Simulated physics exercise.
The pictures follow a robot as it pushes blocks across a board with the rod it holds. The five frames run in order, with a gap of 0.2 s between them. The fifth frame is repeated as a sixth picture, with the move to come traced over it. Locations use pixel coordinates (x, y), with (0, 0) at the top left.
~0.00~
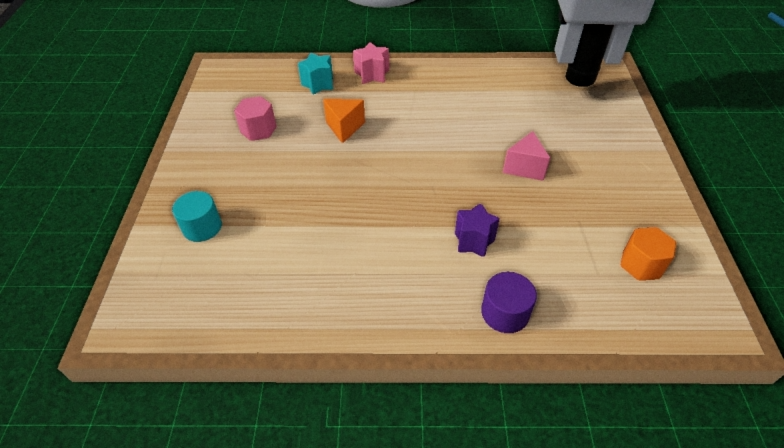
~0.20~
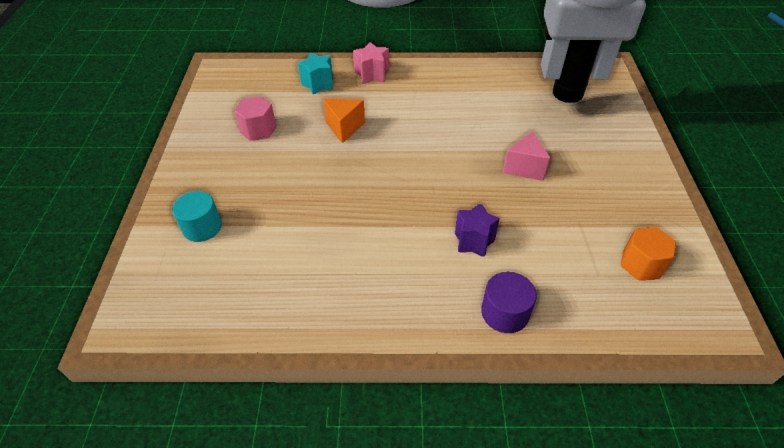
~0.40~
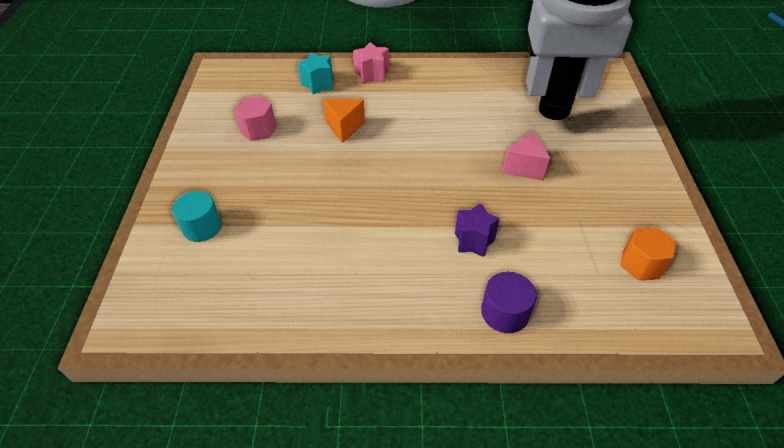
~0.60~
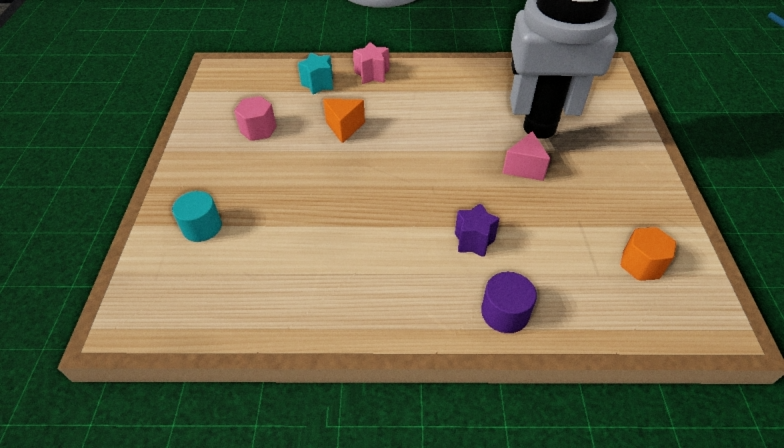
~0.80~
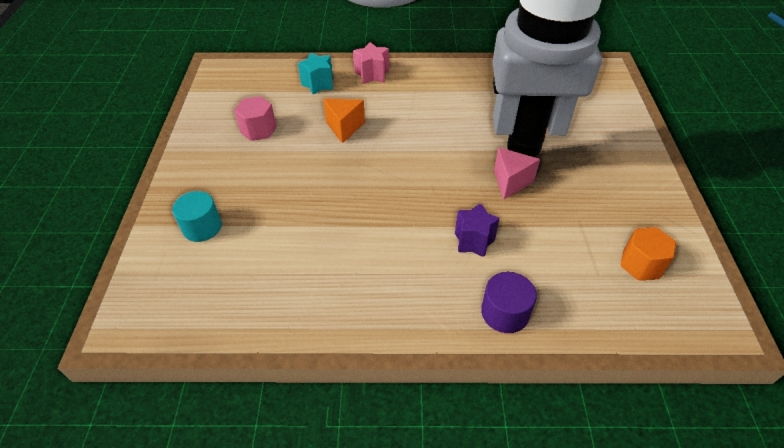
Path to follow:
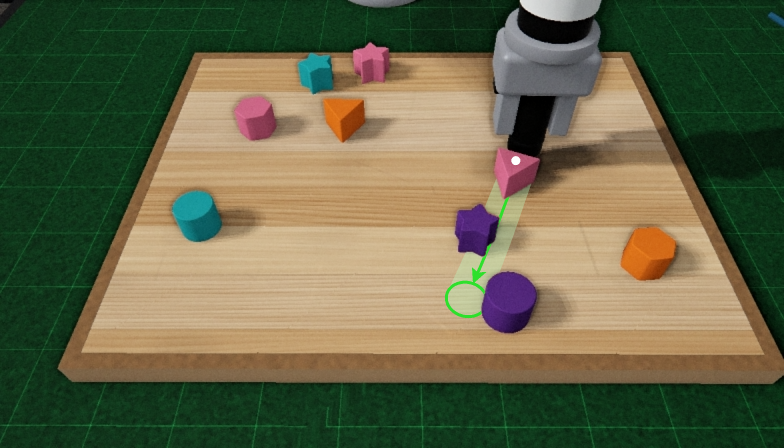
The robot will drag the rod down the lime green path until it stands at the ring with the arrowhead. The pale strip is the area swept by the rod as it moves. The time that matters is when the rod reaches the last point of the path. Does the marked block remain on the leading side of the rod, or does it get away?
It is driven along in front.
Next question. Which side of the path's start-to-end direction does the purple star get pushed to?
Taking start-to-end as forward, the block's sideways shift goes to the right.
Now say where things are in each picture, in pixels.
In the first frame, lower end of the rod (580, 79), tops of blocks, purple star (478, 219), purple circle (512, 291), pink triangle (530, 146).
In the second frame, rod (567, 95), blocks as before.
In the third frame, rod (554, 111), blocks as before.
In the fourth frame, rod (539, 129), blocks as before.
In the fifth frame, rod (524, 149), purple star (478, 219), purple circle (512, 291), pink triangle (516, 161).
The drawn path runs in a line from (520, 165) to (467, 299); the dot is on the pink triangle.
One third of the way, rod (509, 188); purple star (473, 225); pink triangle (498, 202).
Two thirds of the way, rod (491, 233); purple star (449, 244), turned 40° clockwise; pink triangle (484, 253).
At the end, rod (469, 284); purple star (433, 253), turned 105° clockwise; purple circle (513, 299); pink triangle (461, 309), turned 20° anticlockwise.
